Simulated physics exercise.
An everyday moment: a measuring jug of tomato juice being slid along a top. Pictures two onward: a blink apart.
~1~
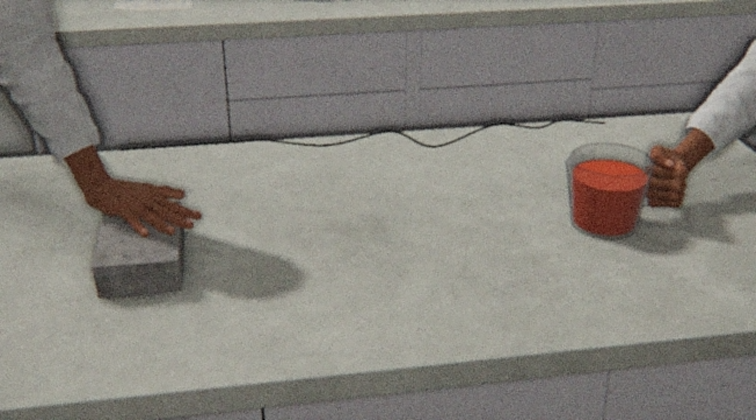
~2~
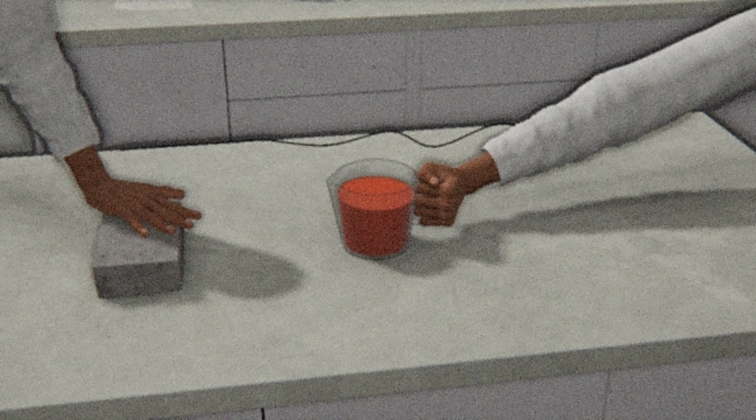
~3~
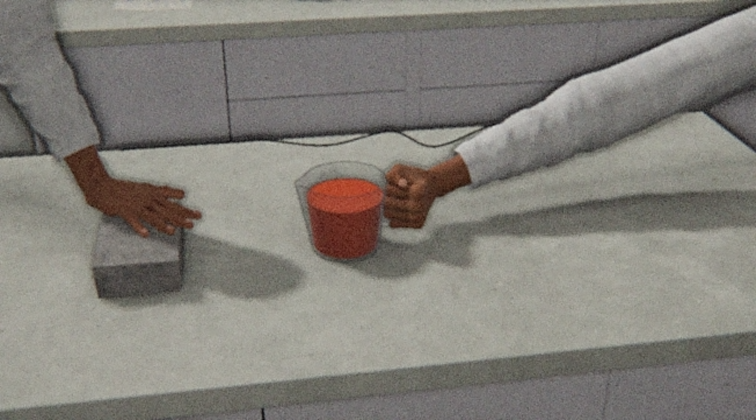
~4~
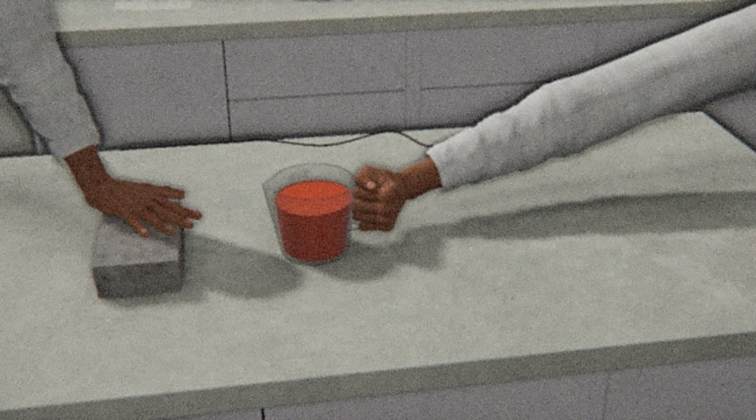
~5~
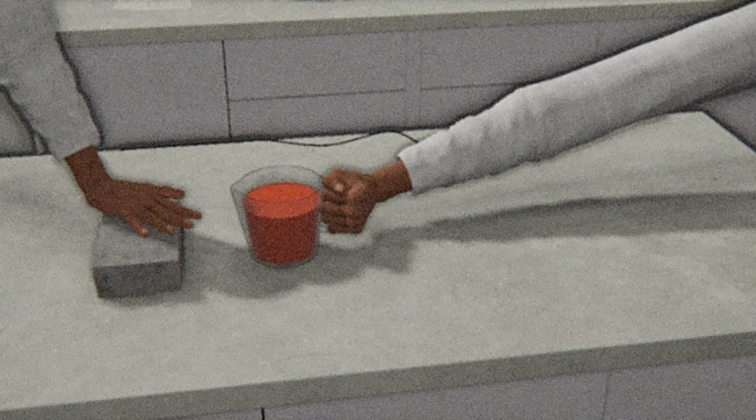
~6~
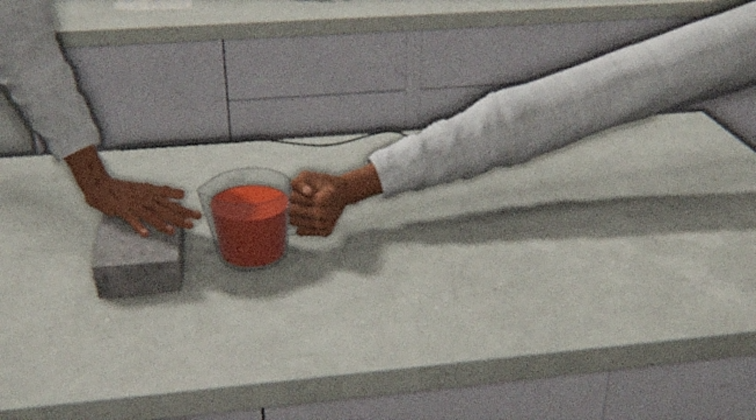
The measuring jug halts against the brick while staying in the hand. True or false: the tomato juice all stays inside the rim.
False.
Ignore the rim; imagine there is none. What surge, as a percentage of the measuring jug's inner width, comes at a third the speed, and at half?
You'd see close to 15 per cent of the width first and close to 25 per cent after.
Next, the measuring jug meets the brick.
After that, the tomato juice surges up the wall; it has slopped over.
Finally, the measuring jug stands at the brick; it has slopped over.
